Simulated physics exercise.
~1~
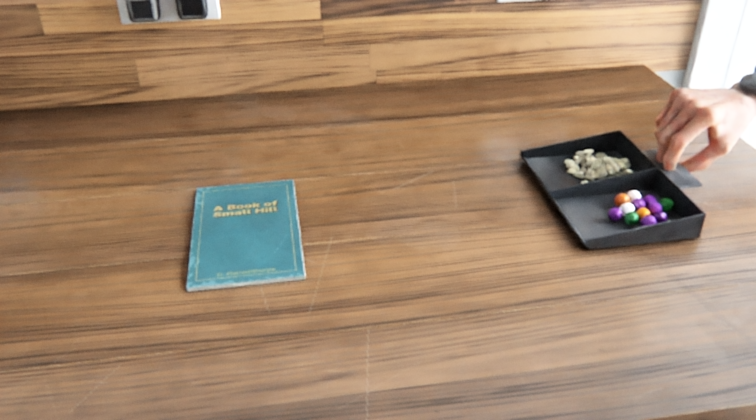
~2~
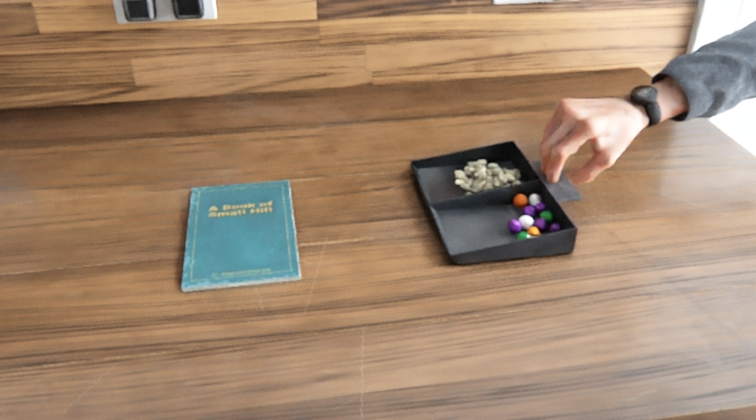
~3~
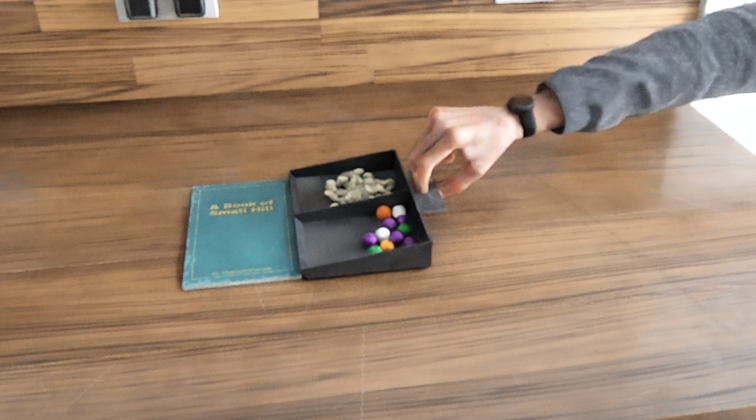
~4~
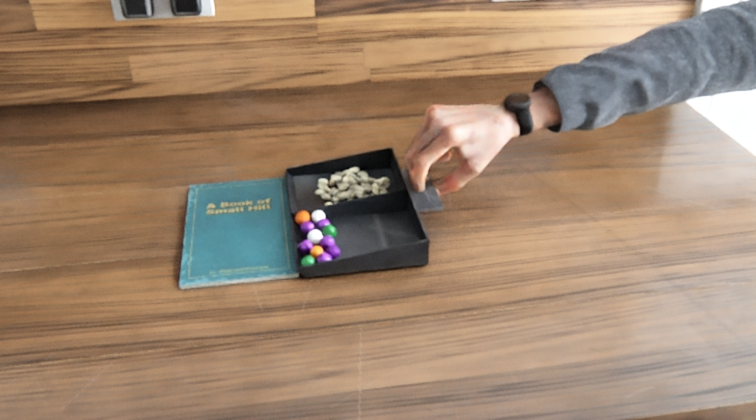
Black divided tray pulled left by a hand until it meets a teal book, its colourful balls rolling to the near-book side.
